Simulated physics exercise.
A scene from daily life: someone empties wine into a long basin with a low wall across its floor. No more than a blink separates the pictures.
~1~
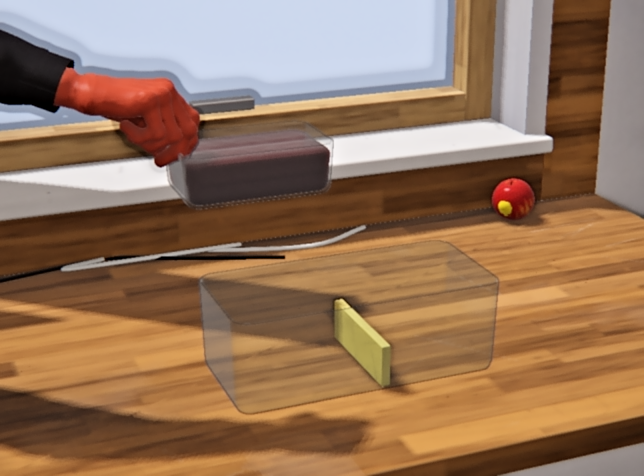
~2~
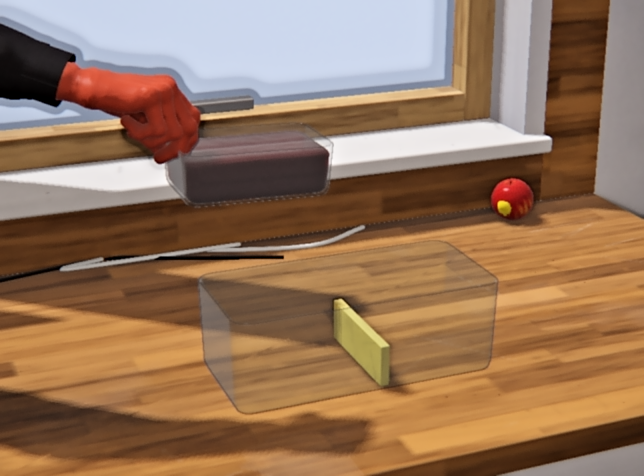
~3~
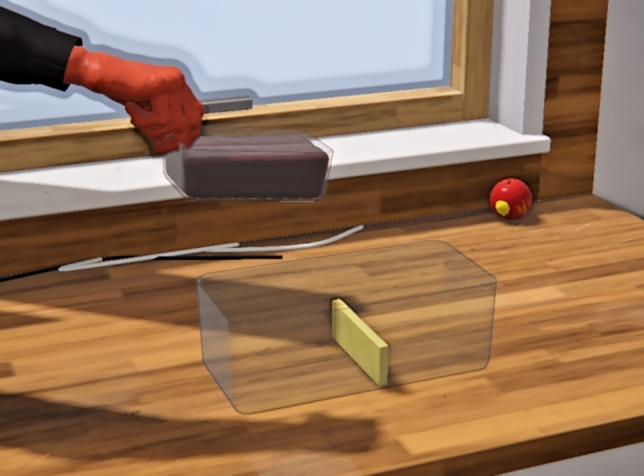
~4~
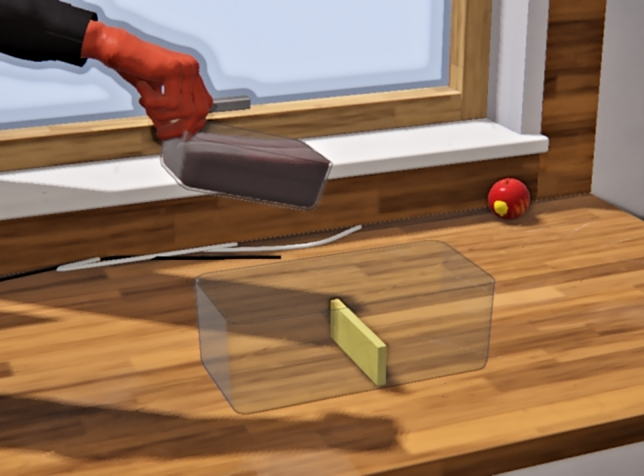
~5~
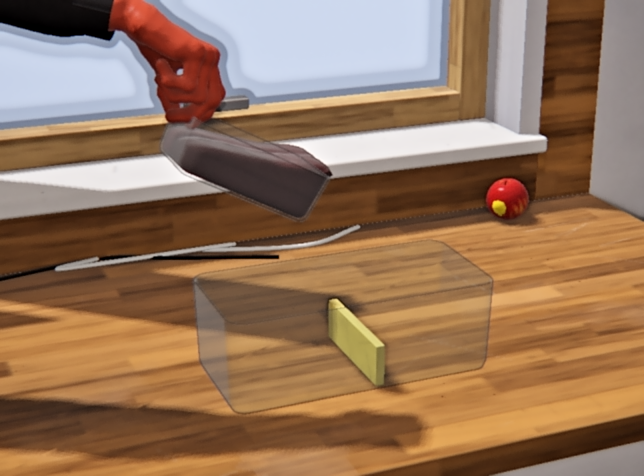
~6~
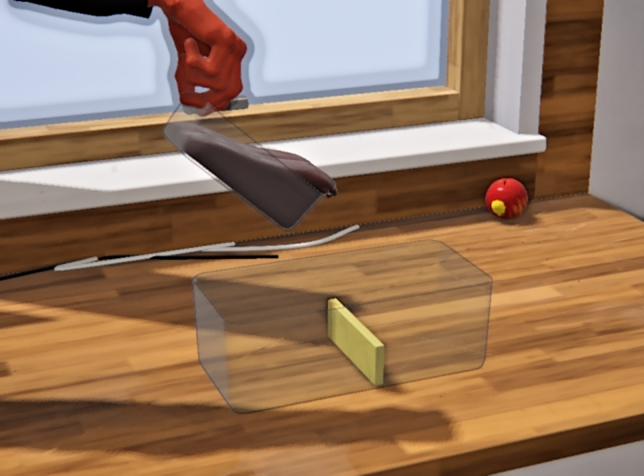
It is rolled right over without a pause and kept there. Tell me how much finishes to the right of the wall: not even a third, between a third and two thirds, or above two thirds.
It works out to not even a third.
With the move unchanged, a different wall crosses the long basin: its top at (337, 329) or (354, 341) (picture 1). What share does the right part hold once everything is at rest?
I'd expect near 55 percent the first time and near 40 percent the next.
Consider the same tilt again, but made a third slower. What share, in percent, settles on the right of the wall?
Near 50 parts in a hundred.
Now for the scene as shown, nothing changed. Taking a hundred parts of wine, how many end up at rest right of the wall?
Some 20 parts in a hundred.
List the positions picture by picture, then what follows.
In the first frame, it leans 0°; its right rim is at (319, 133); the wine meets the walls at (174, 154) and (316, 138); the long basin's rim runs from (215, 302) to (473, 261); the wall's top is at (362, 323).
In the second frame, it leans 2°; its right rim is at (319, 135); the wine meets the walls at (173, 152) and (315, 139).
In the third frame, it leans 8°; its right rim is at (319, 142); the wine meets the walls at (174, 148) and (315, 143).
In the fourth frame, it leans 17°; its right rim is at (318, 154); the wine meets the walls at (174, 143) and (316, 148).
In the fifth frame, it leans 29°; its right rim is at (315, 169); the wine meets the walls at (175, 139) and (300, 155); 4 per cent is over the edge.
In the sixth frame, it leans 42°; its right rim is at (309, 187); the wine meets the walls at (174, 132) and (285, 158); 12 per cent is over the edge.
A moment on, the oblong tub is tipped right over and 9 per cent is still to pour, 57 is left of the wall and 13 right of it.
Next, the oblong tub is tipped right over and 1 per cent is still to pour, 65 is left of the wall and 17 right of it.
Then the oblong tub is tipped right over and 0 per cent is still to pour, 72 is left of the wall and 17 right of it.
Later the oblong tub is tipped right over and 0 per cent is still to pour, 75 is left of the wall and 18 right of it.
At rest 75 per cent lies left of the wall, 18 right of it and 7 outside.
